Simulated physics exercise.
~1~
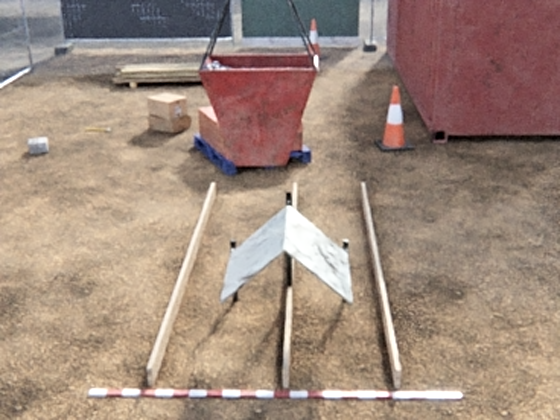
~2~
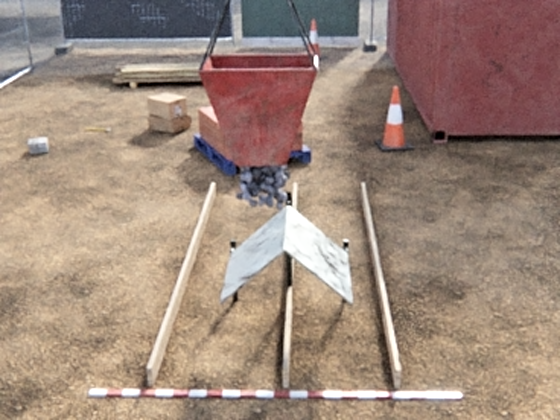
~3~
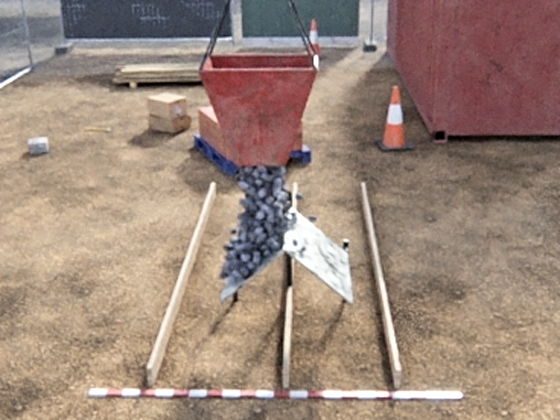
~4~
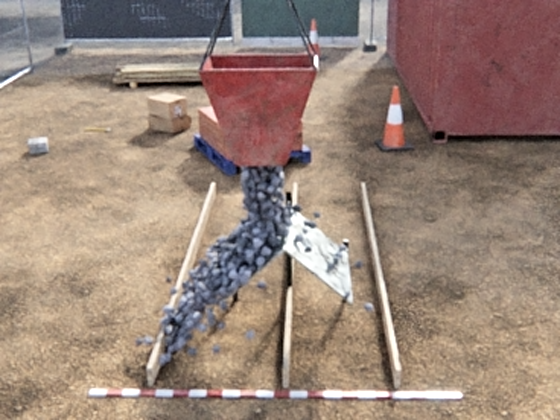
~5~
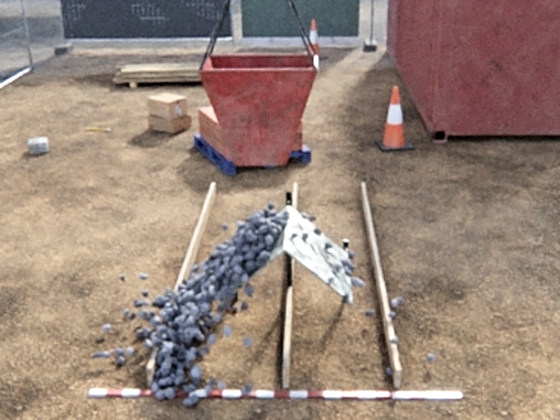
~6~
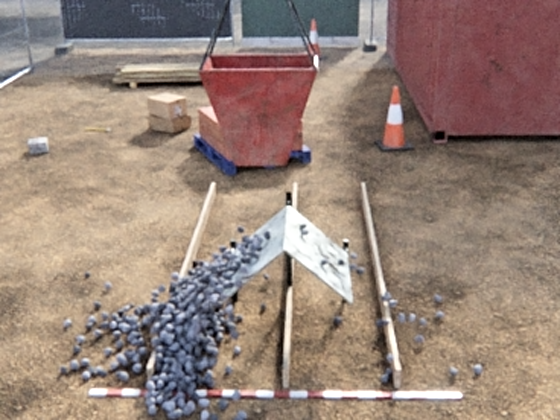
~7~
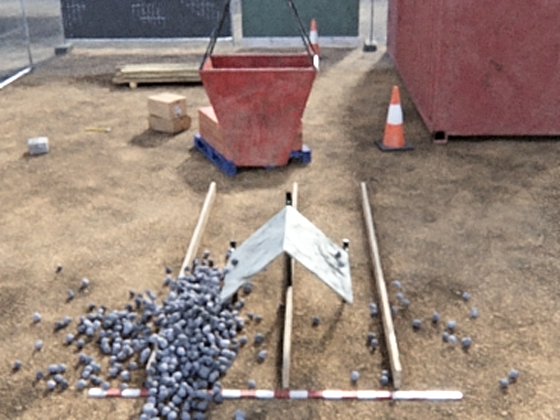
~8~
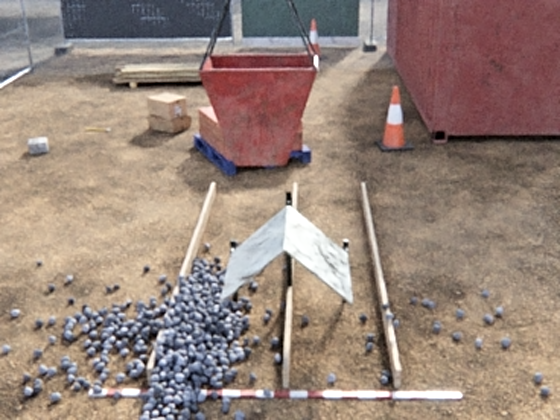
In this clip, grey stones pour from the bottom of a red skip onto a peaked steel plate, slide mostly down its left slope and spread over the ground, ending largely in the left bay between planks, with many farther left and a few scattered to the right.
